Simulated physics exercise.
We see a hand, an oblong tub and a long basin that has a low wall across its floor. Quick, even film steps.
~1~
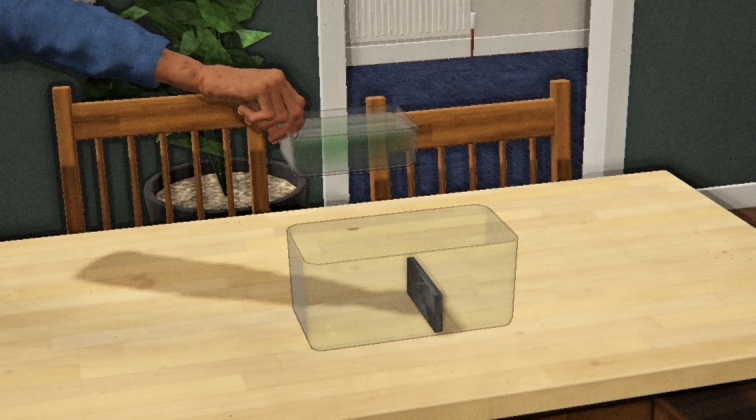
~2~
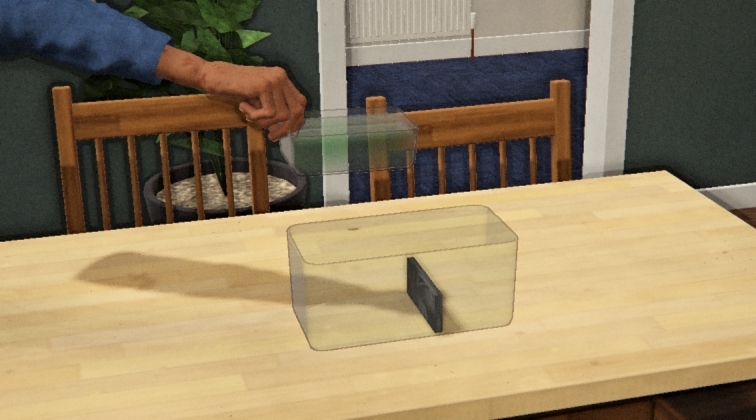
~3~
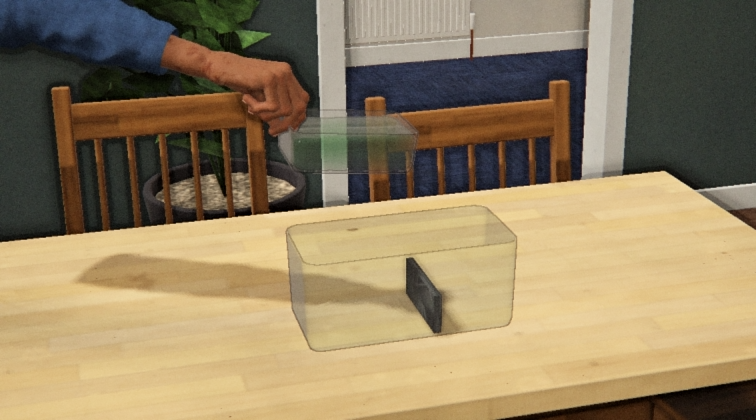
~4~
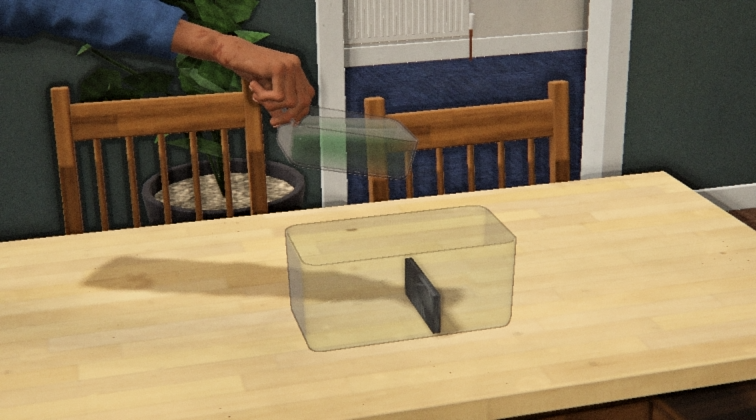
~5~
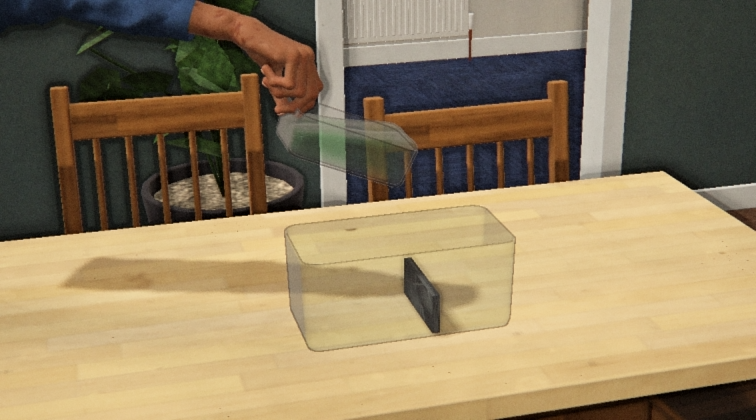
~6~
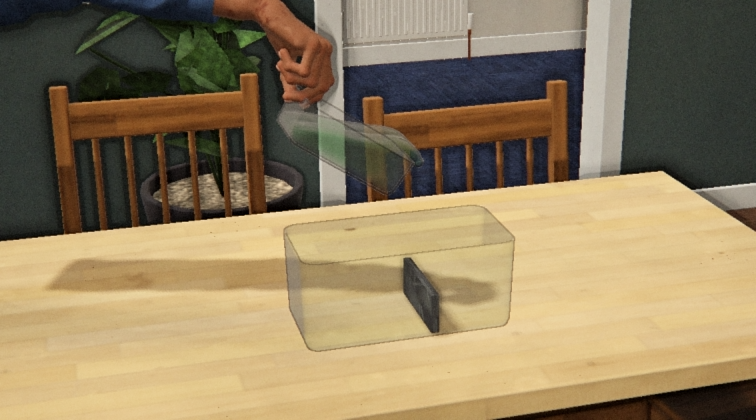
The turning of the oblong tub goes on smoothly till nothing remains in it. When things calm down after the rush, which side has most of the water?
The right region takes the most.
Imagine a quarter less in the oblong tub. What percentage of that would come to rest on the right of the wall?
It comes to around 70 percent.
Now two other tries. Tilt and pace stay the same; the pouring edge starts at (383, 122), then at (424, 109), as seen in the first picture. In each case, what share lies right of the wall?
Estimate, first then second: 40 per cent and 70 per cent.
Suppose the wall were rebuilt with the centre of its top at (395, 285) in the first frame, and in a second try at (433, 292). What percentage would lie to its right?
Around 75 percent in try one and around 40 percent in try two.
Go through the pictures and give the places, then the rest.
In the first frame, it leans 0°; its right rim is at (407, 117); the water meets the walls at (285, 132) and (404, 121); the long basin's rim runs from (295, 246) to (502, 222); the wall's top is at (424, 276).
In the second frame, it leans 2°; its right rim is at (408, 119); the water meets the walls at (285, 131) and (405, 122).
In the third frame, it leans 6°; its right rim is at (408, 124); the water meets the walls at (286, 129) and (405, 125).
In the fourth frame, it leans 13°; its right rim is at (408, 132); the water meets the walls at (286, 127) and (406, 128).
In the fifth frame, it leans 23°; its right rim is at (407, 142); the water meets the walls at (286, 124) and (400, 134); 4 per cent is over the edge.
In the sixth frame, it leans 34°; its right rim is at (404, 154); the water meets the walls at (286, 120) and (381, 135); 11 per cent is over the edge.
A moment on, the tilt is 98° and 6 per cent is still to pour, 2 is left of the wall and 55 right of it.
Next, the tilt is 107° and 1 per cent is still to pour, 13 is left of the wall and 59 right of it.
Then the tilt is 107° and 0 per cent is still to pour, 21 is left of the wall and 68 right of it.
Later the tilt is 107° and 0 per cent is still to pour, 23 is left of the wall and 65 right of it.
At rest 25 per cent lies left of the wall, 64 right of it and 11 outside.
